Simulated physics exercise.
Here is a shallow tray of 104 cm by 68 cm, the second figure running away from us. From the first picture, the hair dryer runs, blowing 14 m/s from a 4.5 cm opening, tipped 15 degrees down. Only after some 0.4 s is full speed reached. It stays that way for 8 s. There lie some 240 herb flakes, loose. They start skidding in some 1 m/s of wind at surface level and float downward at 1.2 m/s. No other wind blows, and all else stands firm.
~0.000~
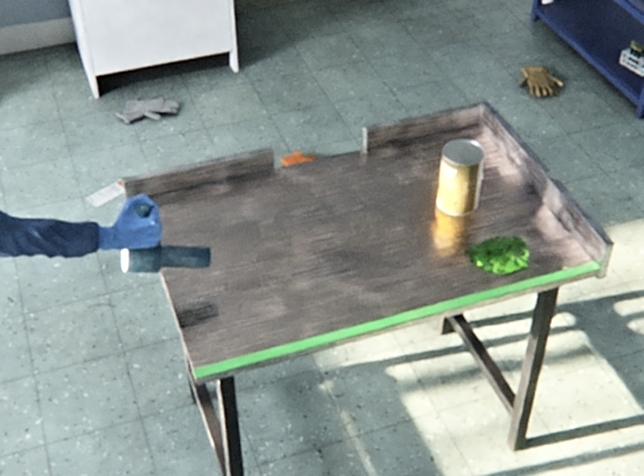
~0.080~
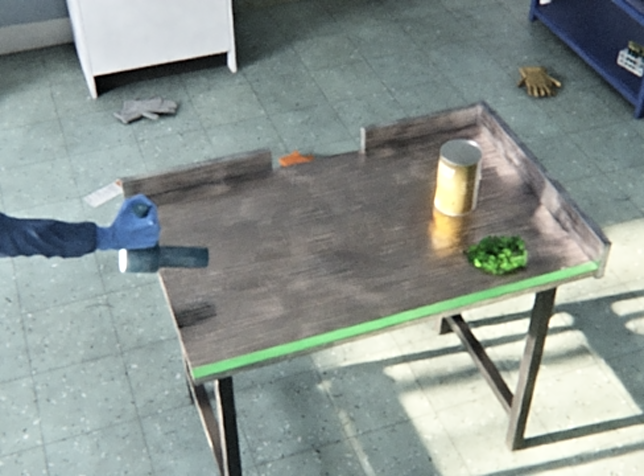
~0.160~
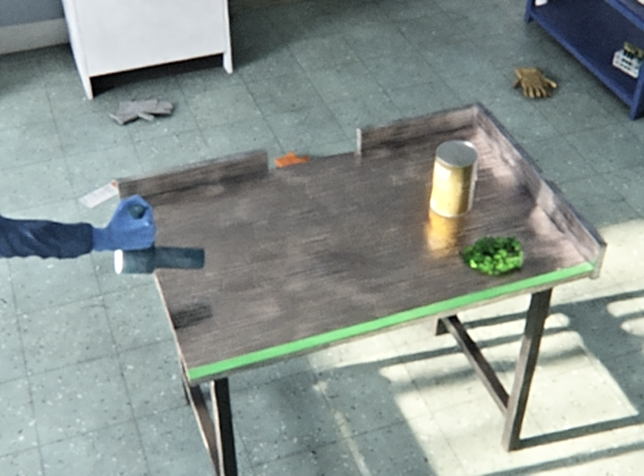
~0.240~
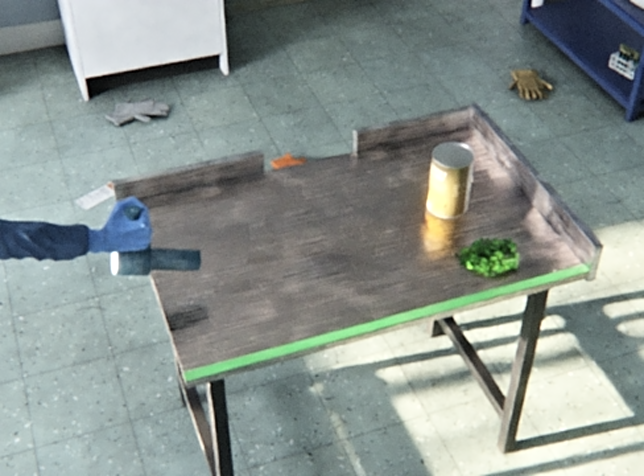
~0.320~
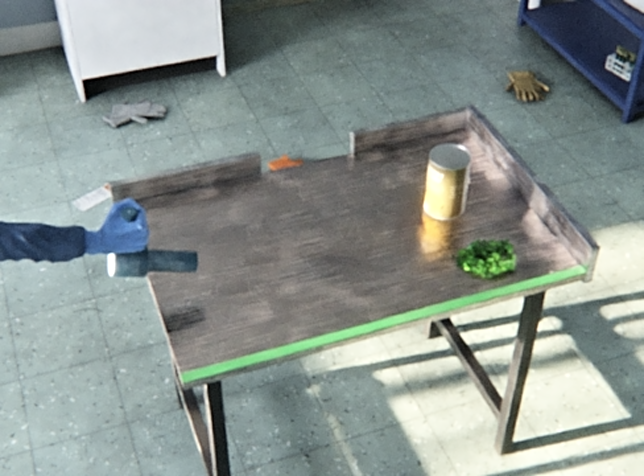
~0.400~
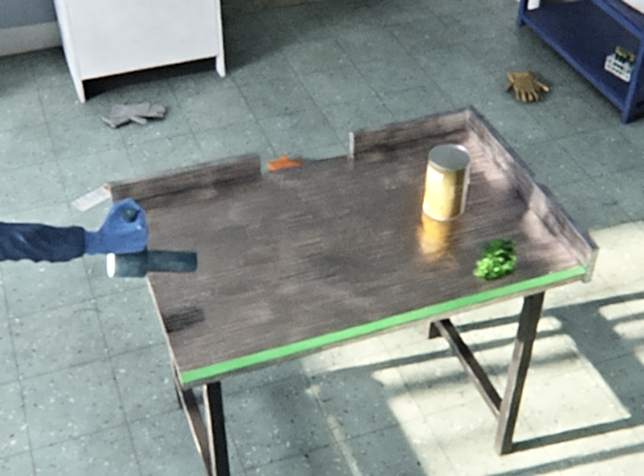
The clip opens on a brown tray table with a green front edge, holding a tin and a pile of green herb flakes, while a blue-gloved hand at left points a hair dryer across it. The view drifts slightly as the flakes lie still, then the pile shrinks and thins.
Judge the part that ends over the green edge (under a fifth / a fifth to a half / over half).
Over the green edge by that time: A majority.
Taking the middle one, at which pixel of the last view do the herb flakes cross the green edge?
The middle of the crossings lies near (550, 283) in the last picture.
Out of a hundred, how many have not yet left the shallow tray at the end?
Estimate: Close to 0 percent.
After 1.6 s the count stands so, 98 % are over the green edge.
After 2.6 s the count stands so, 98 % are over the green edge.
After 4.4 s the count stands so, 98 % are over the green edge.
After 8.0 s, at the end, 98 % are over the green edge.
